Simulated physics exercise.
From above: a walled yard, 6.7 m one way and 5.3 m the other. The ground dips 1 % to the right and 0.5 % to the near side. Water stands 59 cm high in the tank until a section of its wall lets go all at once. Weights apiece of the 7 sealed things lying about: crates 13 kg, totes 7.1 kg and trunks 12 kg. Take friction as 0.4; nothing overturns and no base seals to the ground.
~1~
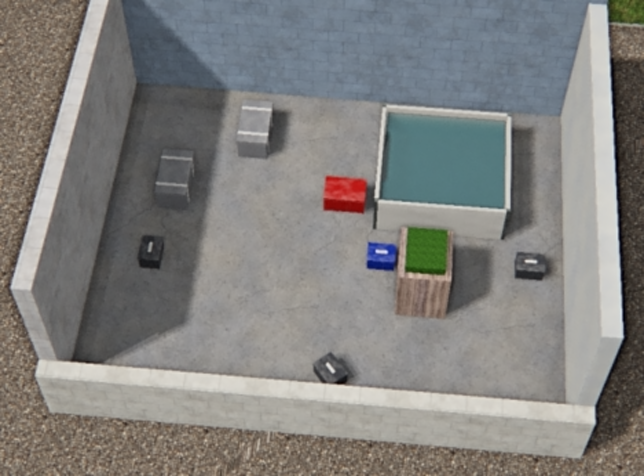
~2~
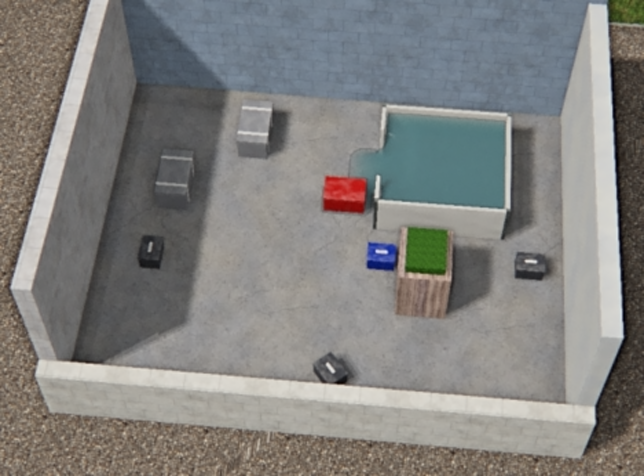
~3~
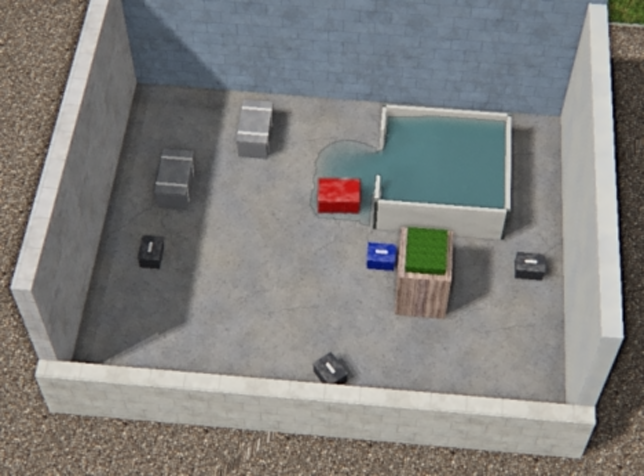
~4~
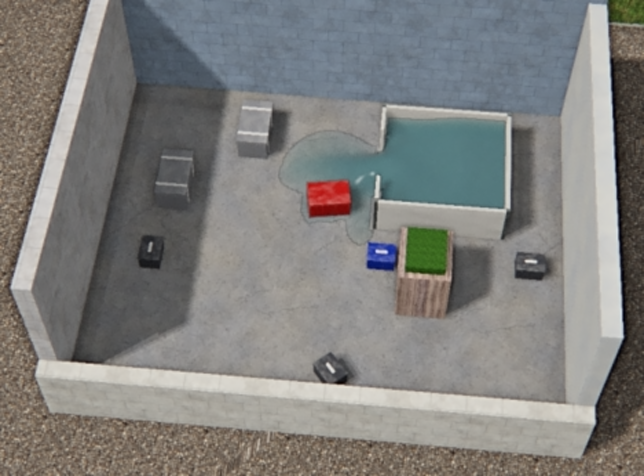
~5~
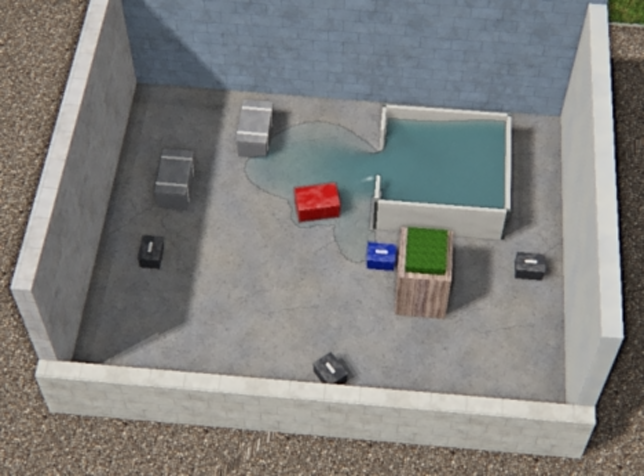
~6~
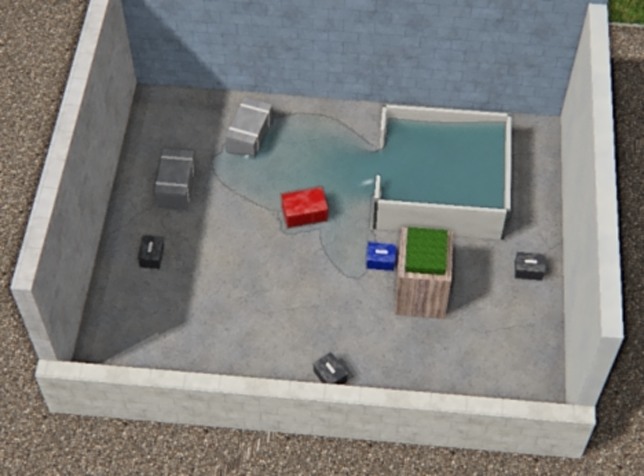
In a walled yard, water poured out of the left side of a raised pool and spread across the floor, pushing the red crate a short way left before nudging a gray trunk askew.
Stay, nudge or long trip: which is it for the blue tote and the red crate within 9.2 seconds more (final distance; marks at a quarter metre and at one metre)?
The blue tote barely shifts; the red crate travels far.
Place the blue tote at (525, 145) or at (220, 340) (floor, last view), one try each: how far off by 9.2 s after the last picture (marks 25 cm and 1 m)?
In that order: It holds its place; it travels far.
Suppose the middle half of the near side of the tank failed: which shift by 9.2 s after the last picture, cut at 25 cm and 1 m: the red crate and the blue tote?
Then the red crate stays put, the blue tote gets carried off.
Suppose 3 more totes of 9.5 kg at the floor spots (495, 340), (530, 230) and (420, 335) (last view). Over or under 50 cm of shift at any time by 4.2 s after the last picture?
In that order: Less, under, short of it.
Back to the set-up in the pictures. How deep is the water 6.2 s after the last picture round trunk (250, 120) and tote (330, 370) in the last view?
About 7 and 4 cm.
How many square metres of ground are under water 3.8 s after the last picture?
Roughly 23 m2.
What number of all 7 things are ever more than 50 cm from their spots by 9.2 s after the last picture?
5 of them.
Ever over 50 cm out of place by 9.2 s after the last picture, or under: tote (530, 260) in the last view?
Answer: Less.
Then, 1.2 s after the last picture the blue tote is near (381, 252), 0.0 m from its start, aground; the red crate is near (194, 262), 2.5 m from its start, aground; 2 afloat.
Then, 3.8 s after the last picture the blue tote is near (381, 252), 0.0 m from its start, aground; the red crate is near (163, 331), 3.4 m from its start, afloat; 4 afloat.
Then, 6.2 s after the last picture the blue tote is near (381, 252), 0.0 m from its start, aground; the red crate is near (337, 362), 2.9 m from its start, afloat; 4 afloat.
Then, 9.2 s after the last picture the blue tote is near (381, 250), 0.0 m from its start, aground; the red crate is near (550, 358), 3.9 m from its start, afloat; 5 afloat.
